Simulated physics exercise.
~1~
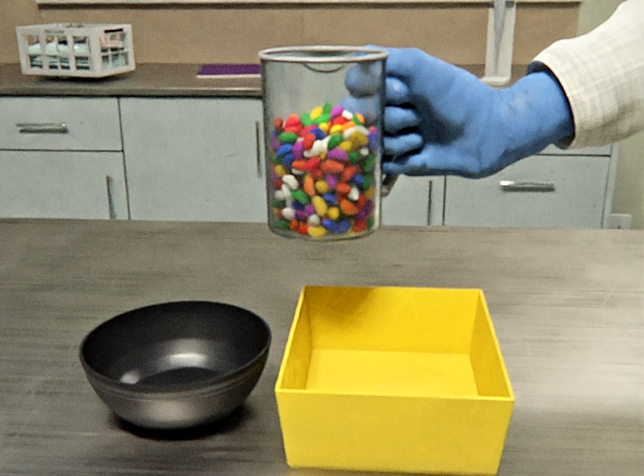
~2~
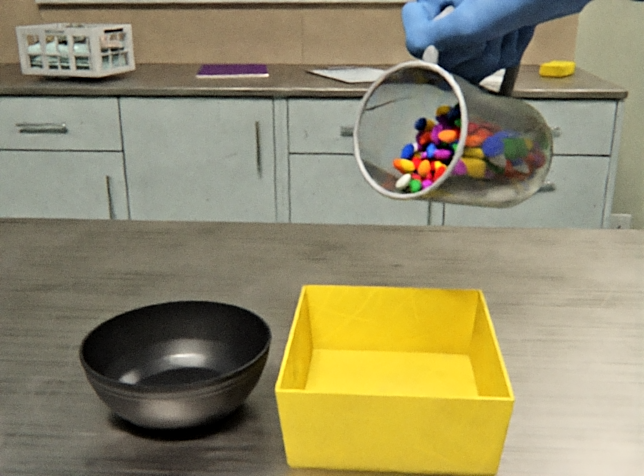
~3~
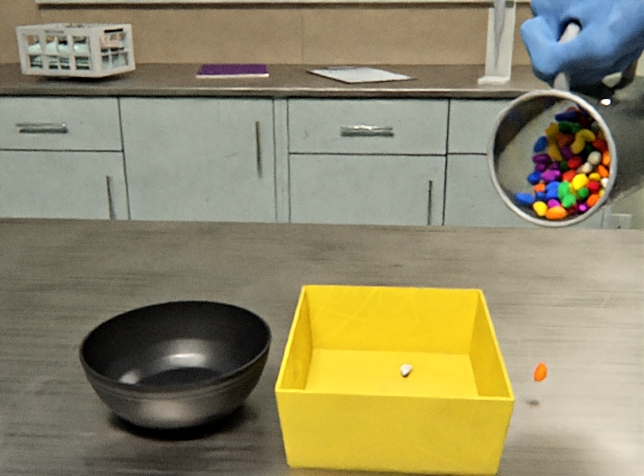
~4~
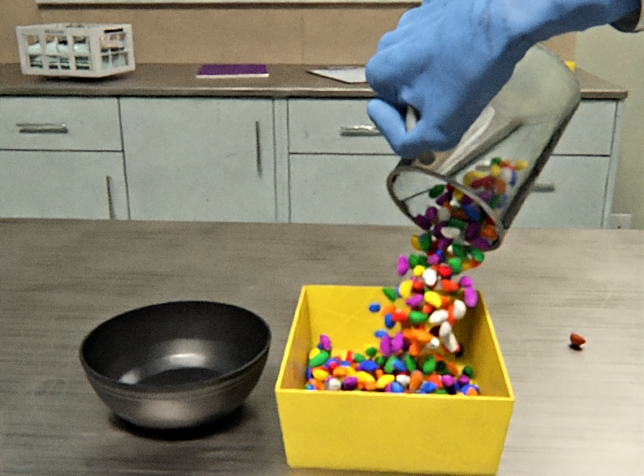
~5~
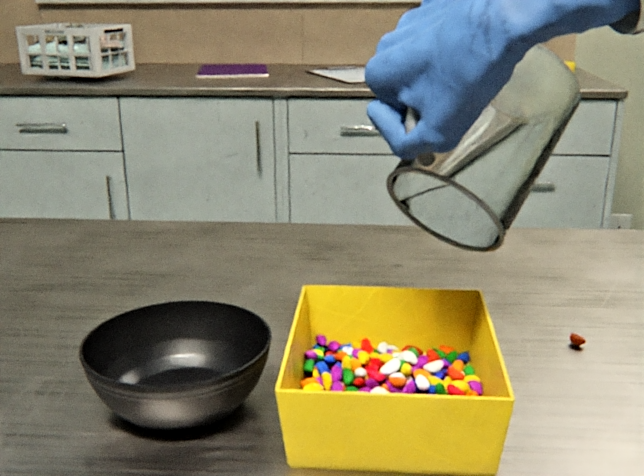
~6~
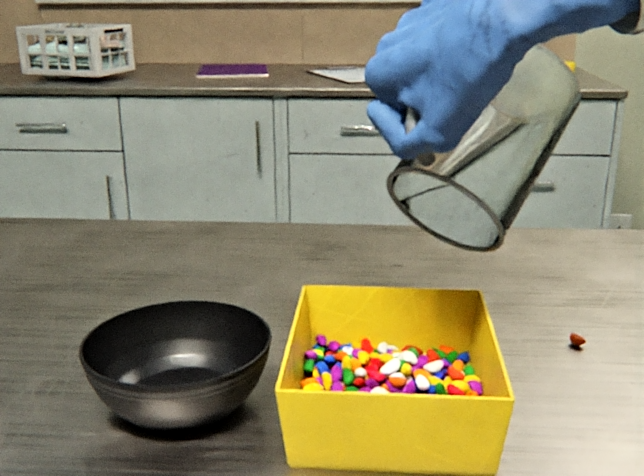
A clear cup of colorful jelly beans, held upright by a blue-gloved hand, hangs above a gray table with a black bowl on the left and a yellow tin on the right. The hand carries the cup right while tipping it onto its side. A white bean lands in the tin and an orange one drops beside it on the right. The cup then swings back left and tilts further, and the beans stream into the tin. At the end the cup is empty, still tipped above the heaped tin, while the bowl stays empty and one reddish piece lies on the table.
